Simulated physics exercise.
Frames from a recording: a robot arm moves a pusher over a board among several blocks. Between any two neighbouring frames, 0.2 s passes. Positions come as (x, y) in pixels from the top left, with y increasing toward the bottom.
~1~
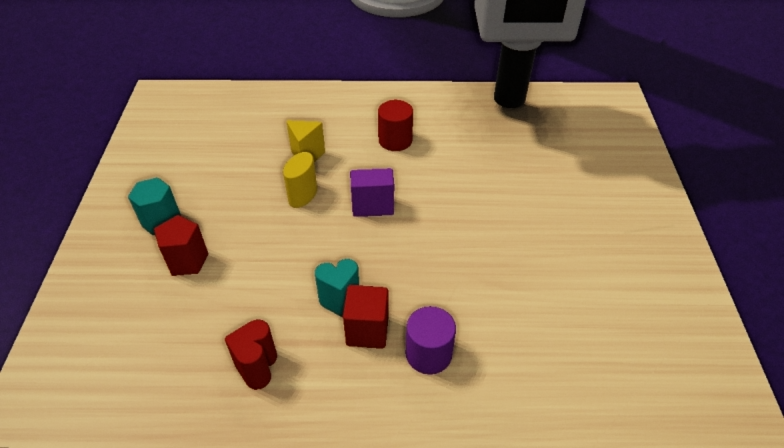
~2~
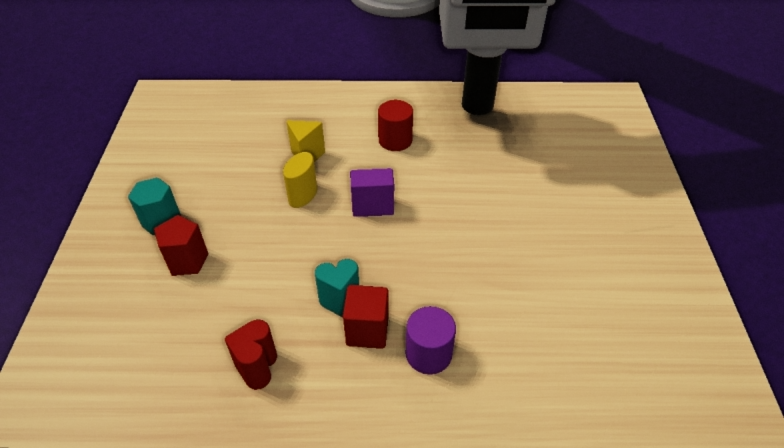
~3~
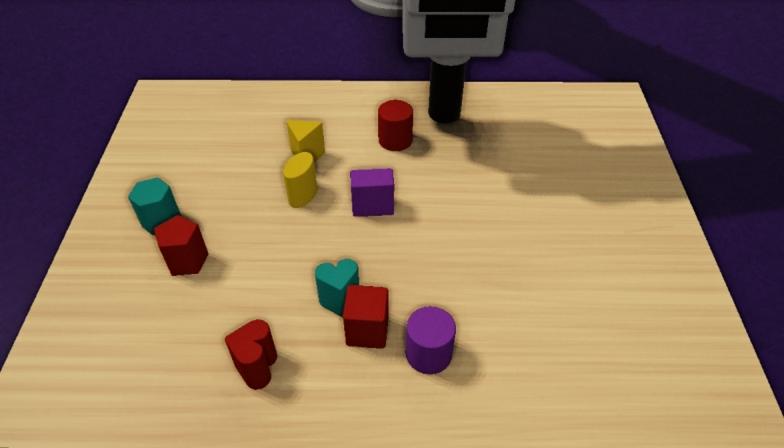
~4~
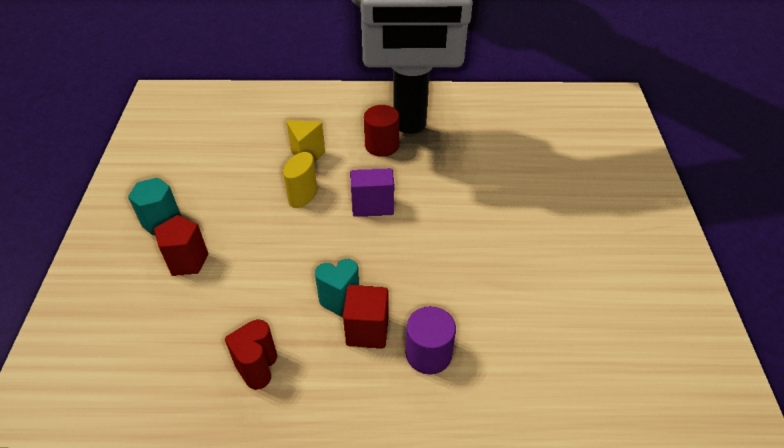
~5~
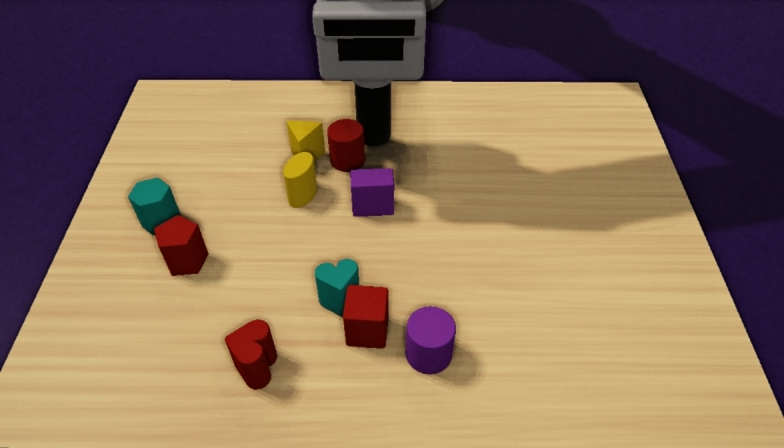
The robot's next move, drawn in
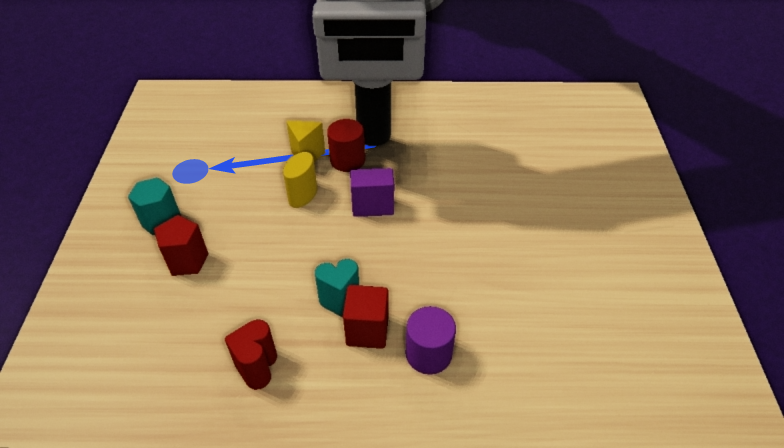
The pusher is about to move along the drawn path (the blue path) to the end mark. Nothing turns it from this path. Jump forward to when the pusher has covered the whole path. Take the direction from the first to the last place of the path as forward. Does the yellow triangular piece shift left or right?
Over to the left.
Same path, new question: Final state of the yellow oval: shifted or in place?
The push reaches it.
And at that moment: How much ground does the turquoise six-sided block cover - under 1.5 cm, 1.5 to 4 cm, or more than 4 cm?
Movement: Under 1.5 cm.
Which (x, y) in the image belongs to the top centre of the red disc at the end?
It is going to be at (299, 150).
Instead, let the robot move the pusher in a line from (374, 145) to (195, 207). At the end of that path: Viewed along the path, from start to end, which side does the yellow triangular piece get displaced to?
It moves right.
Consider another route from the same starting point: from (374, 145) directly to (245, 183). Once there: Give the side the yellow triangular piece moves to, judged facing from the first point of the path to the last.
The answer is right: Facing from the path's start to its end, that's where the yellow triangular piece shifts.
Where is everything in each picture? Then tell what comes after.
Pusher's lower end (510, 99); turquoise six-sided block (149, 191); yellow oval (298, 164); yellow triangular piece (303, 127); red disc (396, 110), in the first picture.
Pusher (478, 106); blocks still, in the second picture.
Pusher (444, 114); blocks still, in the third picture.
Pusher (410, 124); red disc (382, 115), in the fourth picture.
Pusher (374, 136); turquoise six-sided block (149, 191); yellow oval (298, 164); yellow triangular piece (303, 127); red disc (345, 129), in the fifth picture.
Drawn move, in a line from (374, 145) to (190, 171).
The first path, step by step. One third of the way, pusher (312, 145); yellow oval (292, 174); yellow triangular piece (272, 133); red disc (304, 148).
Two thirds of the way, pusher (249, 154); yellow oval (293, 175), turned 15° clockwise; yellow triangular piece (220, 149), turned 65° anticlockwise; red disc (299, 150).
At the end, pusher (187, 162); turquoise six-sided block still; yellow oval (293, 175), turned 15° clockwise; yellow triangular piece (198, 159), turned 140° anticlockwise; red disc (299, 150).
